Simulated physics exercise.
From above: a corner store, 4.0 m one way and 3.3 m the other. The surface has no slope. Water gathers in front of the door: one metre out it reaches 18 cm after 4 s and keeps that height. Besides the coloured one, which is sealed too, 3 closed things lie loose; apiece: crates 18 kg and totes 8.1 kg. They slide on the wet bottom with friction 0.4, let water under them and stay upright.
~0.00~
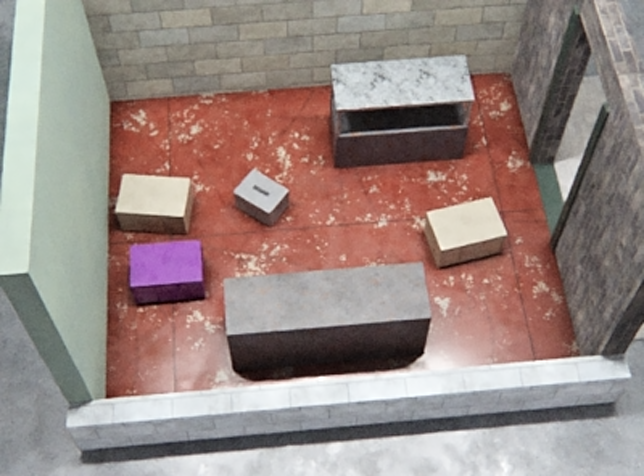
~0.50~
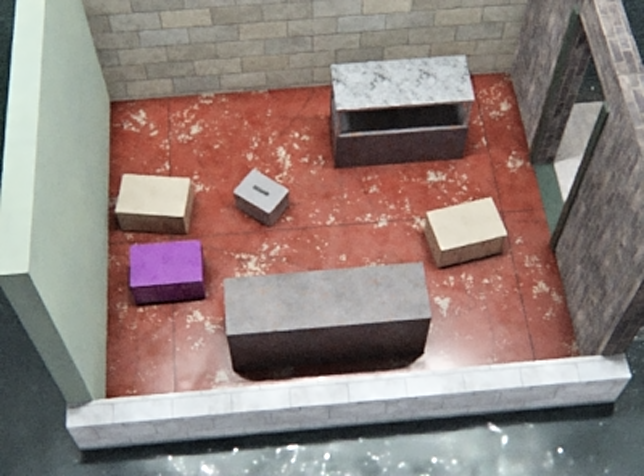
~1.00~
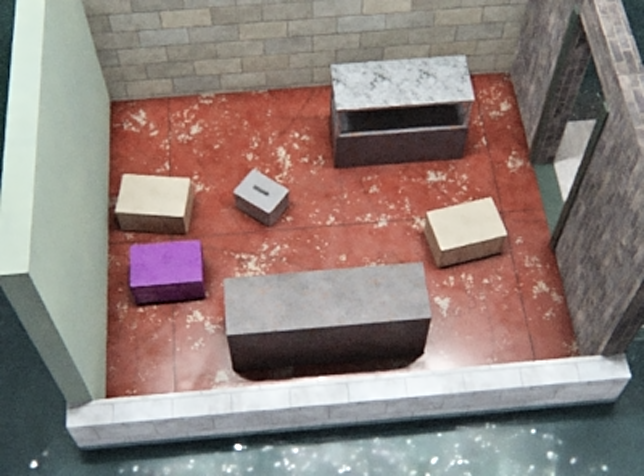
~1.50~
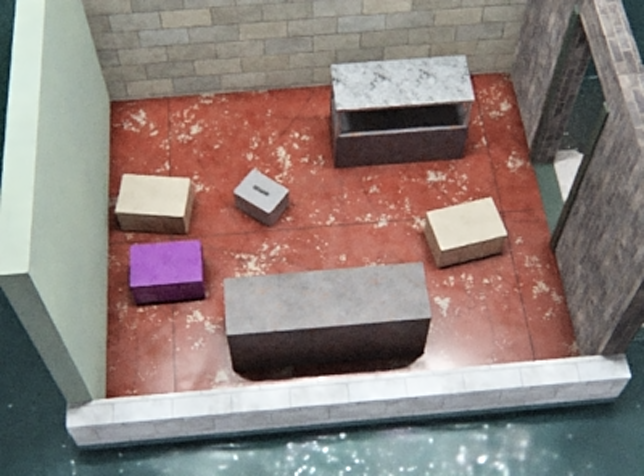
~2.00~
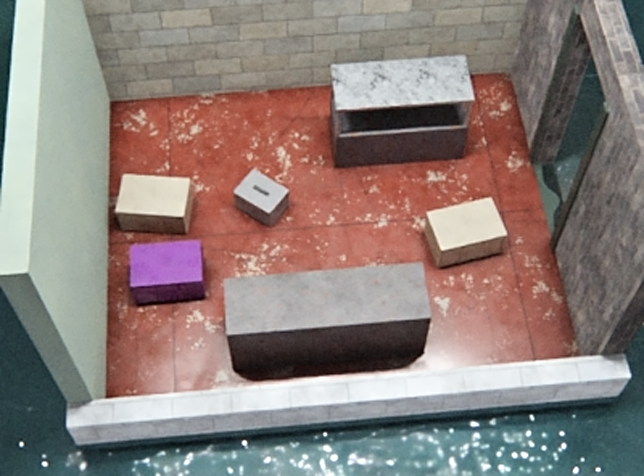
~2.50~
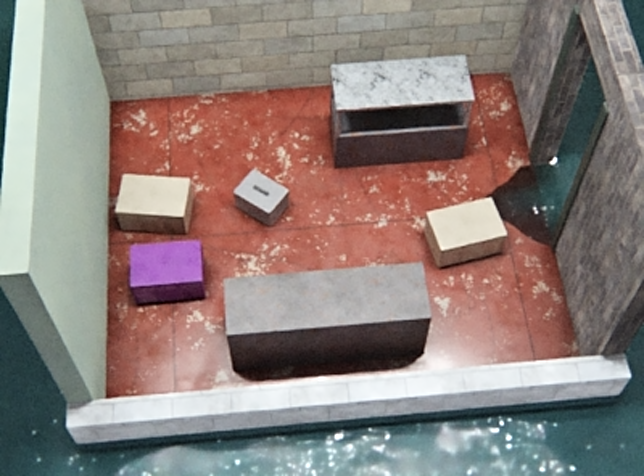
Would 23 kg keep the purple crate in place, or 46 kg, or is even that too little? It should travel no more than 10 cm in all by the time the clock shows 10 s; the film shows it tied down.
Verdict: The lower weight is enough.
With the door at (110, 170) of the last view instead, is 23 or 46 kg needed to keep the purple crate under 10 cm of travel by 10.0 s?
Then the smaller load will do.
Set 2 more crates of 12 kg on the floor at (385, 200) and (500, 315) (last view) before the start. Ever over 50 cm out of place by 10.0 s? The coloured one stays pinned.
In that order: More, short of it.
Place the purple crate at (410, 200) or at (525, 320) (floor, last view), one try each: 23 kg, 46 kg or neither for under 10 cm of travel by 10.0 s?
In that order: Only the larger holds; either load holds.
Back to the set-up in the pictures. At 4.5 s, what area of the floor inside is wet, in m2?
Some 4.0 m2.
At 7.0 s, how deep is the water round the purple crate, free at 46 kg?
About 3 cm.
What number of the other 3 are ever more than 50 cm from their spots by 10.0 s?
2 of them.
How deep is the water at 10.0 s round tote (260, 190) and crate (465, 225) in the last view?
Roughly 6 and 7 cm.
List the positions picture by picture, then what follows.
The purple crate at (166, 263), on the bottom; water covers 0.0 m2; 0 of 4 have shifted, in the first frame.
The purple crate at (166, 263) rests on the ground; 0.0 m2 under water; 0 of 4 have shifted, in the second frame.
The purple crate at (166, 263), on the bottom; water covers 0.0 m2; 0 of 4 have shifted, in the third frame.
The purple crate at (166, 263), on the bottom; 0.0 m2 under water; 0 of 4 have shifted, in the fourth frame.
The purple crate at (166, 263) rests on the ground; water covers 0.0 m2; 0 of 4 have shifted, in the fifth frame.
The purple crate at (166, 263), on the bottom; water covers 0.2 m2; 0 of 4 have shifted, in the sixth frame.
After 3.5 s the purple crate would be 0 cm from its start with 23 kg and 0 cm from its start with 46 kg; 0 cm of water round it then.
After 4.5 s the purple crate would be 0 cm from its start with 23 kg and 0 cm from its start with 46 kg; 0 cm of water round it then.
After 7.0 s the purple crate would be 0 cm from its start with 23 kg and 0 cm from its start with 46 kg; 3 cm of water round it then.
After 10.0 s the purple crate would be 0 cm from its start with 23 kg and 0 cm from its start with 46 kg; 9 cm of water round it then.
